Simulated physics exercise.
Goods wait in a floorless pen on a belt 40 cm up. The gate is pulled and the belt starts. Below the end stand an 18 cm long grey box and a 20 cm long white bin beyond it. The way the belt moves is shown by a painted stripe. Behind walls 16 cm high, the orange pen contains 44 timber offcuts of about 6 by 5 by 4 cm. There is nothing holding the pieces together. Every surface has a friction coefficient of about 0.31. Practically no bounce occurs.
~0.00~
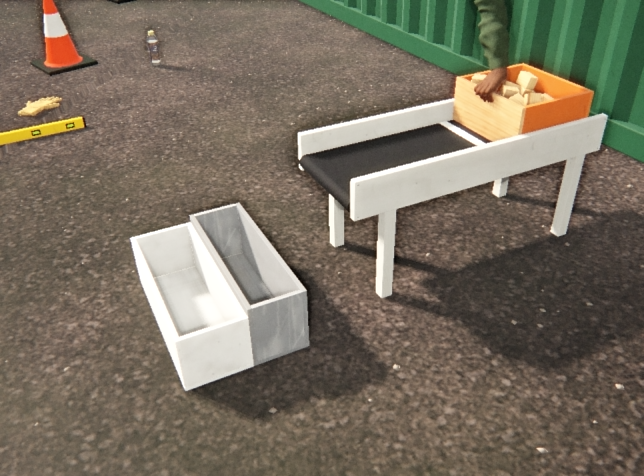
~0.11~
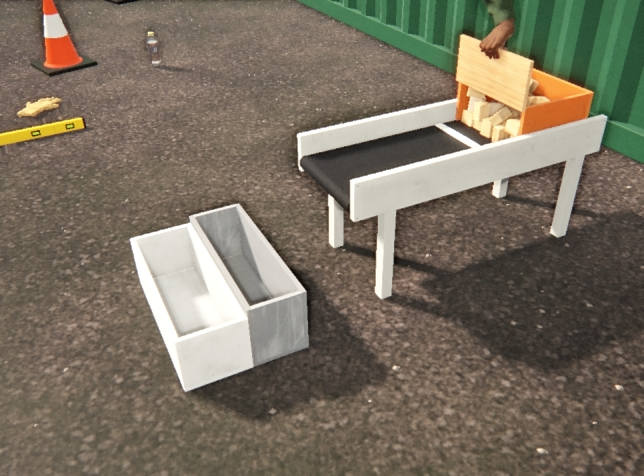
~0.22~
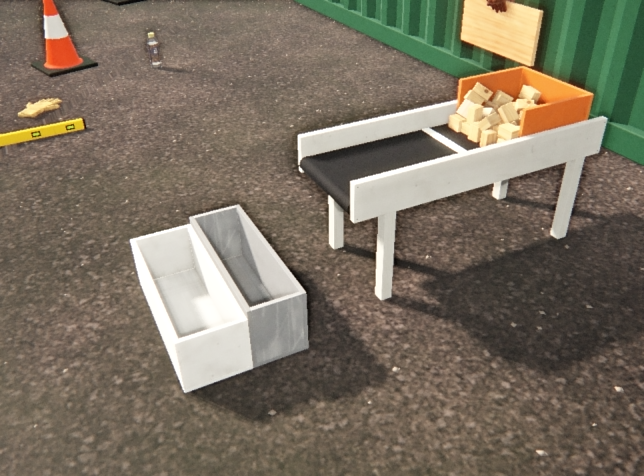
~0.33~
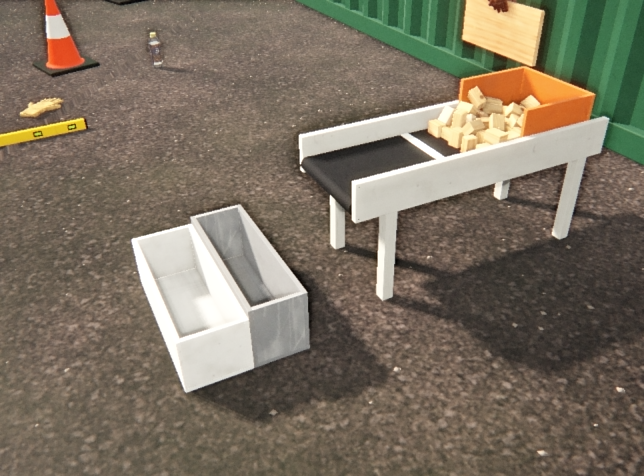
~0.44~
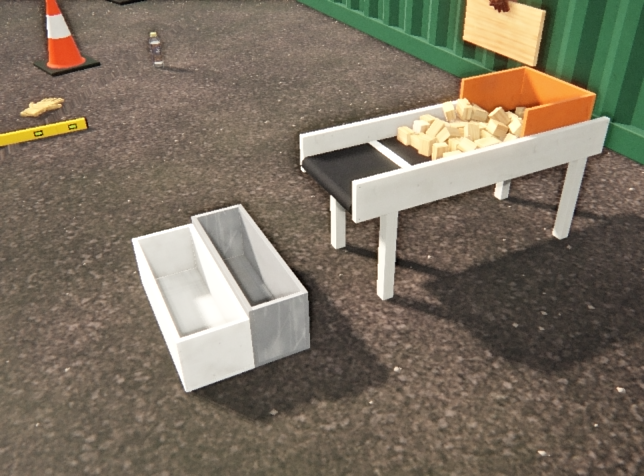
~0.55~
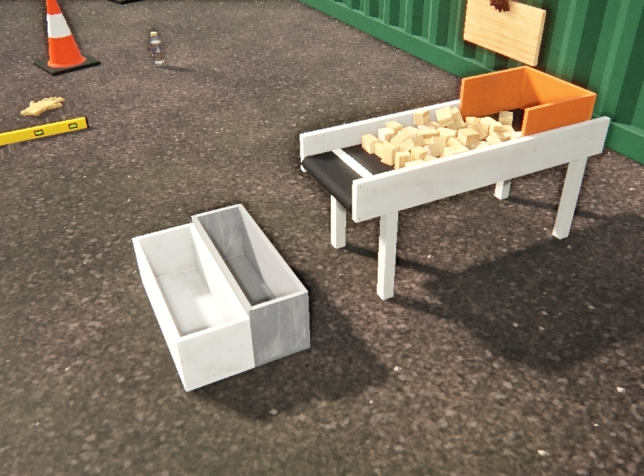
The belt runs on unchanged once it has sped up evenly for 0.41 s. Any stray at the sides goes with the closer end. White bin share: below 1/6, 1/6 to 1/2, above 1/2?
It will come to below one sixth of the load.
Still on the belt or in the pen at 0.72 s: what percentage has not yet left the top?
Roughly 100 per cent.
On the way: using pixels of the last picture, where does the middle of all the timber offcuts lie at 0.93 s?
Centre estimate - approximately (311, 178).
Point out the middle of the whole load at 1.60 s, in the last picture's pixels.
The centre sits near (242, 286).
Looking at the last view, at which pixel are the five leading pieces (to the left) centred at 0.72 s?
The five leading pieces sit around (331, 171) in the last view.
After 0.72 s, 44 on the belt.
After 0.93 s, 2 in the grey box, 17 on the belt and 25 in the air.
After 1.22 s, 37 in the grey box and 7 in the air.
When it is over (at 1.60 s), 44 in the grey box. Asked share, 0 of 44, 0 per cent.
